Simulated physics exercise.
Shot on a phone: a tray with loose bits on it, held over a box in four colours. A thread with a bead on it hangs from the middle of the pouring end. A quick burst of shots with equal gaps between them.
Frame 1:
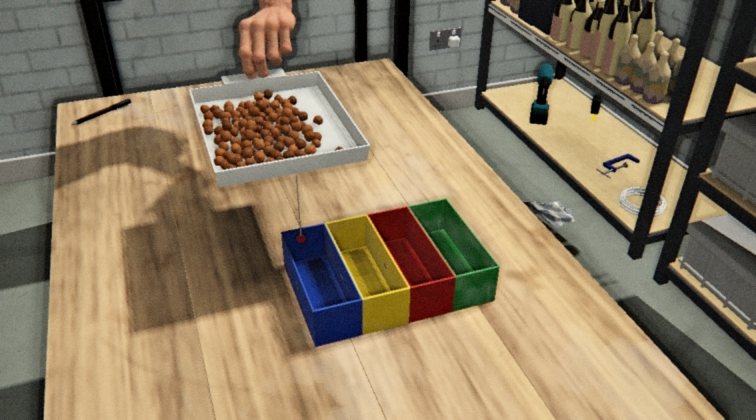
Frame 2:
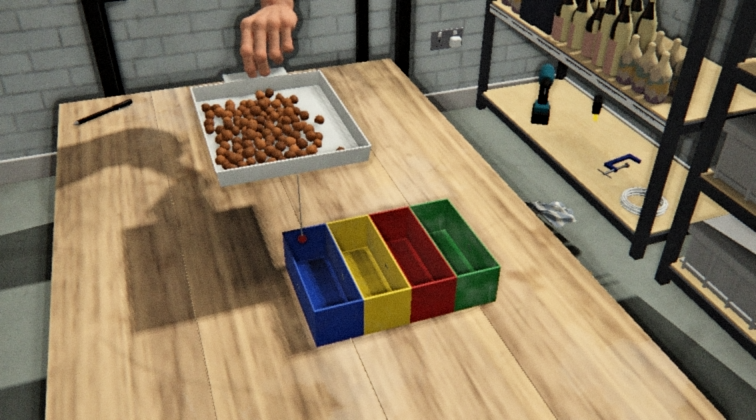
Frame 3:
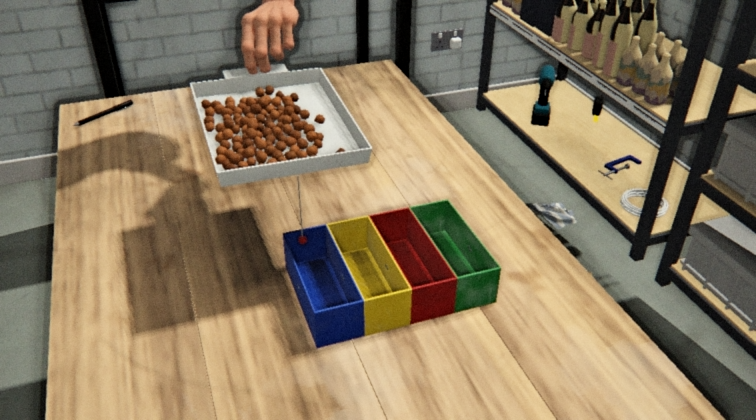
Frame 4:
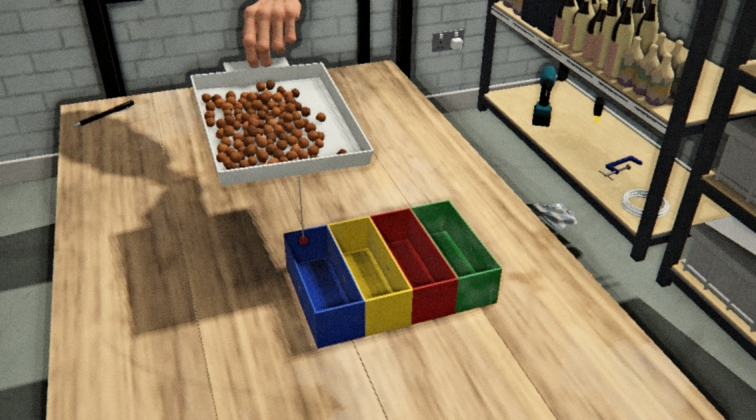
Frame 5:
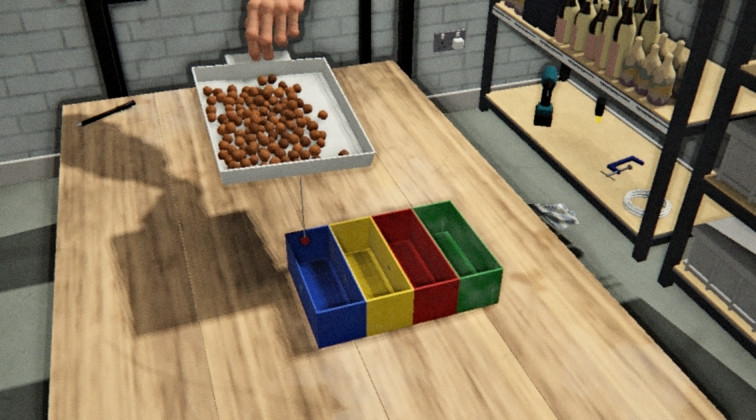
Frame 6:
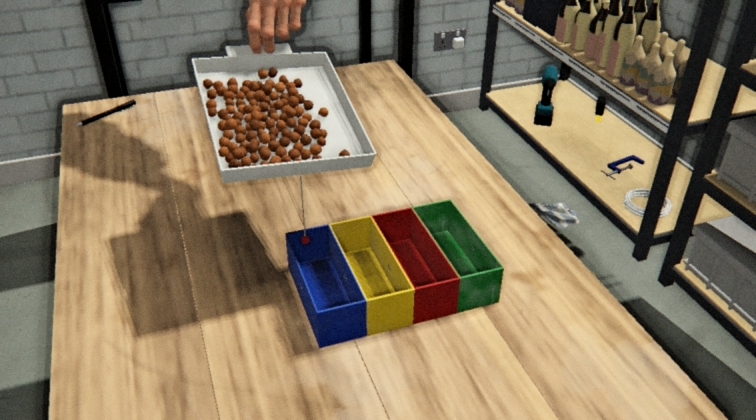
A white tray of hazelnuts, held by a hand above a blue, yellow, red and green box on a wooden table, shifts very slightly right and tilts a little toward its right corner, while the nuts shift slightly.
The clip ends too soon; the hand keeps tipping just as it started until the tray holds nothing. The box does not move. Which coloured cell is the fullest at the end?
The yellow one.
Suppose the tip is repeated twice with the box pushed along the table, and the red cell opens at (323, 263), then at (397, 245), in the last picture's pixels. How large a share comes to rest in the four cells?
It would be roughly 80 per cent for the first and roughly 90 per cent for the second.
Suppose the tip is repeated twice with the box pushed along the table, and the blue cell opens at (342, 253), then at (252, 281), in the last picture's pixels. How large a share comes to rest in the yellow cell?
40 %, then 20 %.
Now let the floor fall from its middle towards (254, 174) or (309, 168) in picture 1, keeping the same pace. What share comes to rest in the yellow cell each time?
Shares: About 0 in a hundred, then about 30 in a hundred.
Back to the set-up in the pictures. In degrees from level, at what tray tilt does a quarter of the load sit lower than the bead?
About 105° of tilt.
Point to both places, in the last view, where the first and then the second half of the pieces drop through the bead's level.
Around (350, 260), followed by around (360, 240).
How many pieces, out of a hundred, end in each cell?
Blue cell: Around 30 percent; yellow cell: Around 50 percent; red cell: Around 10 percent; green cell: Around 0 percent.
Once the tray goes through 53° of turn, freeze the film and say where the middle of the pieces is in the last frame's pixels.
The load is centred about (305, 127).
Shortly afterwards, tray tipped steeply; all but a few on the tray; only a few in the yellow cell; only a few in the red cell; only a few in the blue cell.
Next, tray tipped right over; all but a few on the tray; only a few in the blue cell; only a few in the yellow cell; only a few in the red cell; only a few in the green cell.
Some moments later, tray tipped past a quarter turn; near half in the yellow cell; near a third in the blue cell; a little in the red cell; only a few in the green cell; a little falling or outside the box.
In the end, tray tipped past a quarter turn; near half in the yellow cell; near a third in the blue cell; a little in the red cell; only a few in the green cell; a little outside the box.
